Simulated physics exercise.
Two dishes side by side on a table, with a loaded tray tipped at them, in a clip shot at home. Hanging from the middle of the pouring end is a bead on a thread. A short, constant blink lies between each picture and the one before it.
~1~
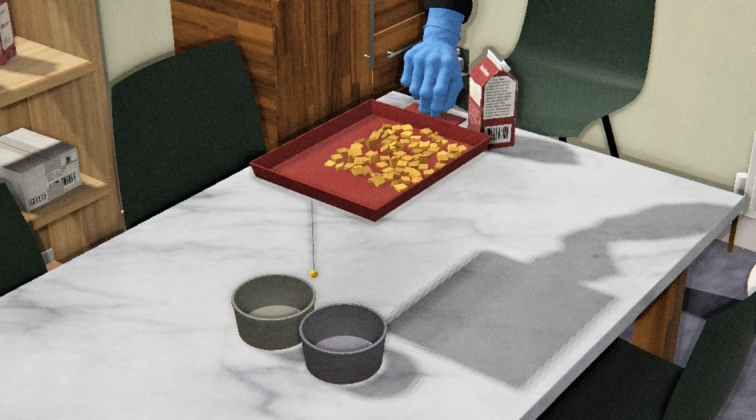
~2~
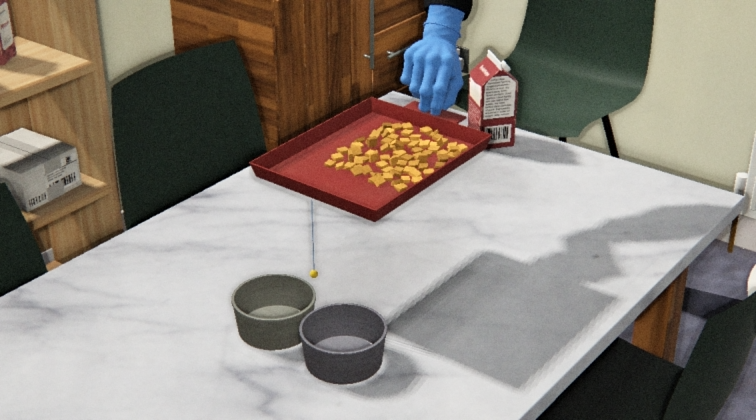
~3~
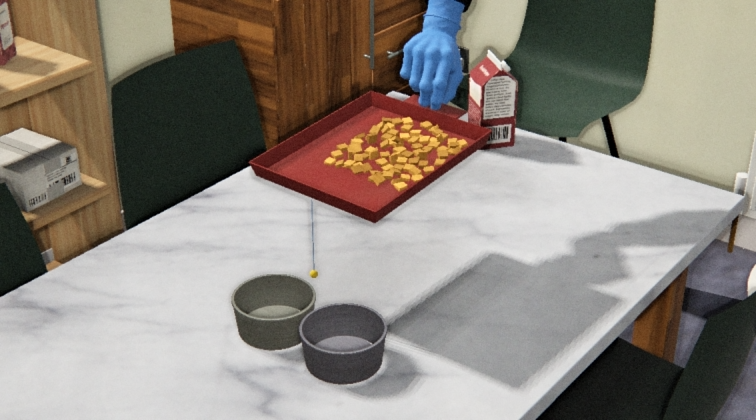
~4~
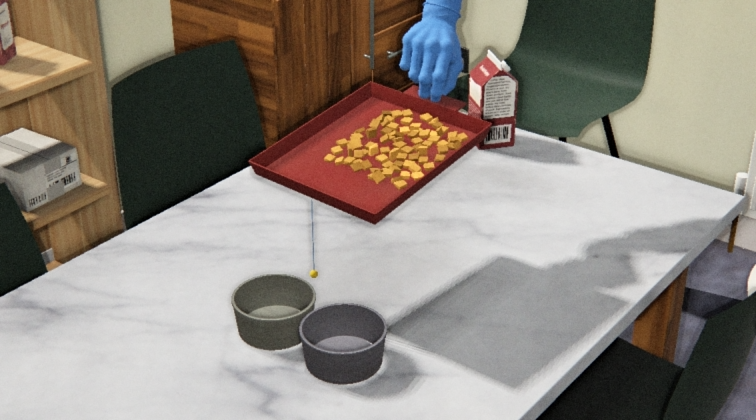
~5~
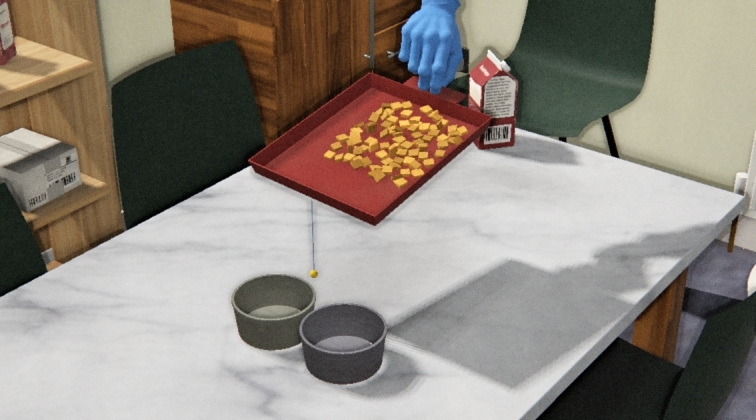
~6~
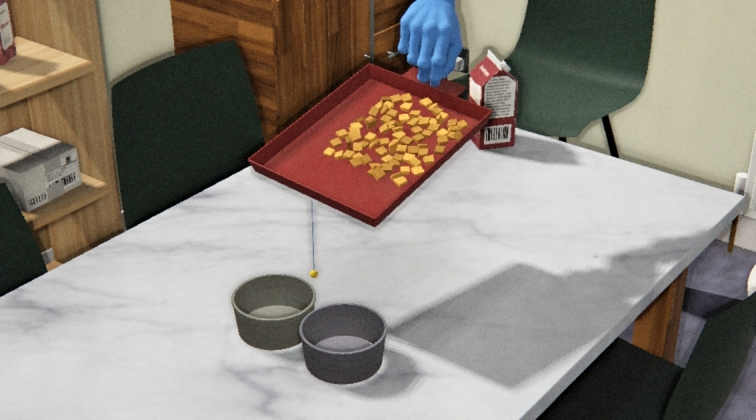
A blue-gloved hand gradually tilts a red tray of cereal squares above two small bowls.
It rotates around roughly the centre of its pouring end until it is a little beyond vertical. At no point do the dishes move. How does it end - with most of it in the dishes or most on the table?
It ends with most in the dishes.
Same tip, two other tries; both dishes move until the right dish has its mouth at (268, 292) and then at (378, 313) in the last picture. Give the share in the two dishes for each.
About 0 per cent first, then about 90 per cent.
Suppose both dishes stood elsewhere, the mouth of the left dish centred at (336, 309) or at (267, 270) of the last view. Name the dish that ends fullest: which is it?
The one at left the first time, the one at right the second.
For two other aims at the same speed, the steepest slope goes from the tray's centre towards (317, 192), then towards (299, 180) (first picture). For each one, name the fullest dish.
Outcome one: The left side; outcome two: The left side.
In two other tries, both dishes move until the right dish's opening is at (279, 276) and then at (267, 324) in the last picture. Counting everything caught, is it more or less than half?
For the two places in order: A minority share, a minority share.
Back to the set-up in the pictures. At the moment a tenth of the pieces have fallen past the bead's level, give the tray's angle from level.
80°, roughly.
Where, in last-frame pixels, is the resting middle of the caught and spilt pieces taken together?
Close to (349, 347) in the last view.
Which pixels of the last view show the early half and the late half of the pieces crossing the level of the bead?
(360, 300), then (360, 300).
Soon after the last picture, tray tipped steeply; nearly all on the tray; a stray few in the air.
A little later, tray tipped right over; most on the tray; about a quarter in the right dish; a stray few outside both.
Later still, tray tipped past a quarter turn; about two thirds in the right dish; a small part in the left dish; about a quarter outside both.
At rest, tray tipped past a quarter turn; about two thirds in the right dish; a small part in the left dish; about a quarter outside both.
